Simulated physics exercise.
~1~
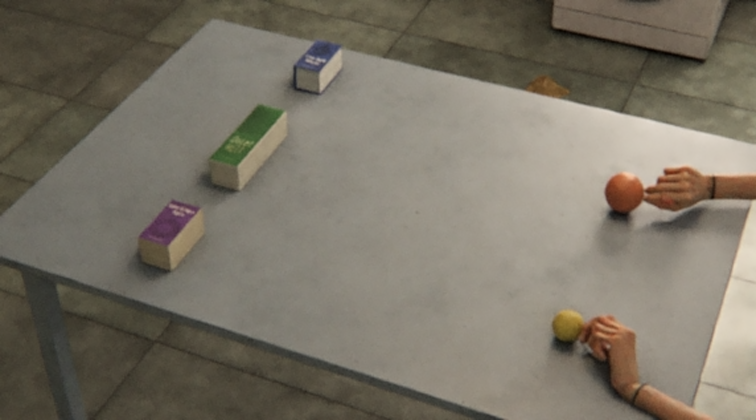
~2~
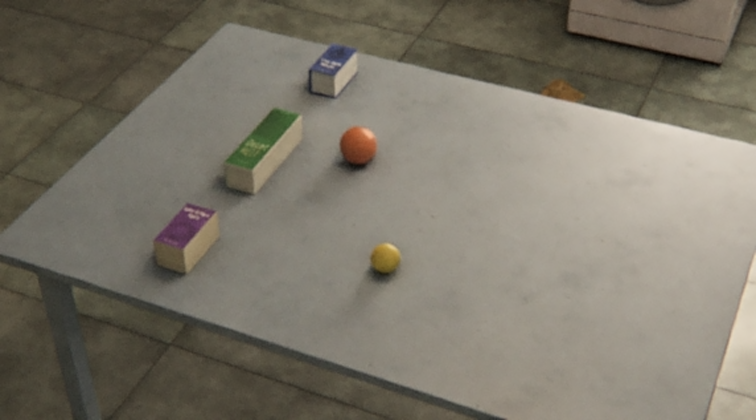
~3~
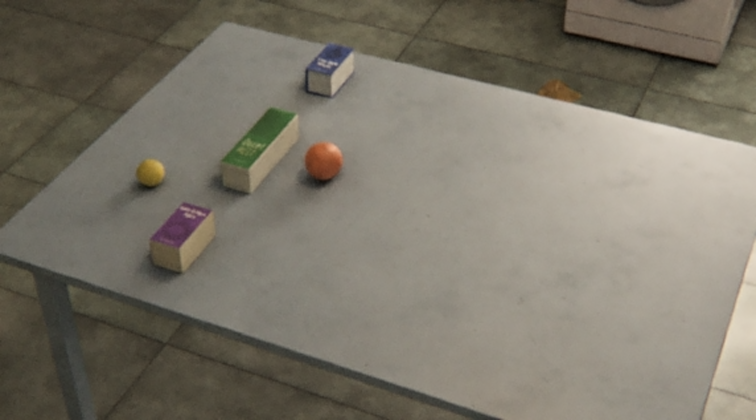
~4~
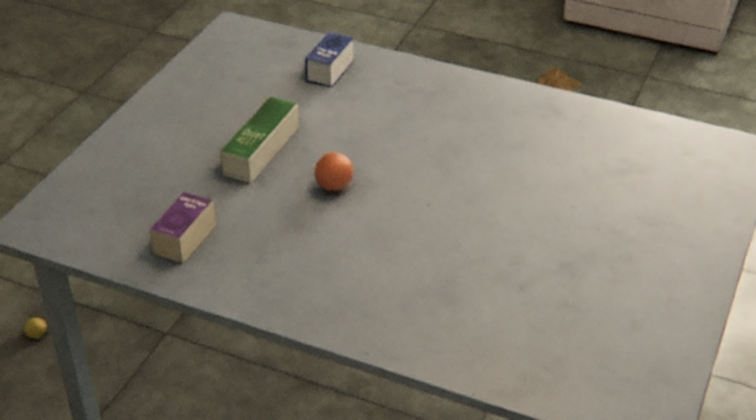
In this clip, two hands send an orange and a small yellow lemon rolling left across a gray table toward purple, green and blue books. The orange bounces back from the green book, while the lemon passes through a gap and ends up on the floor.
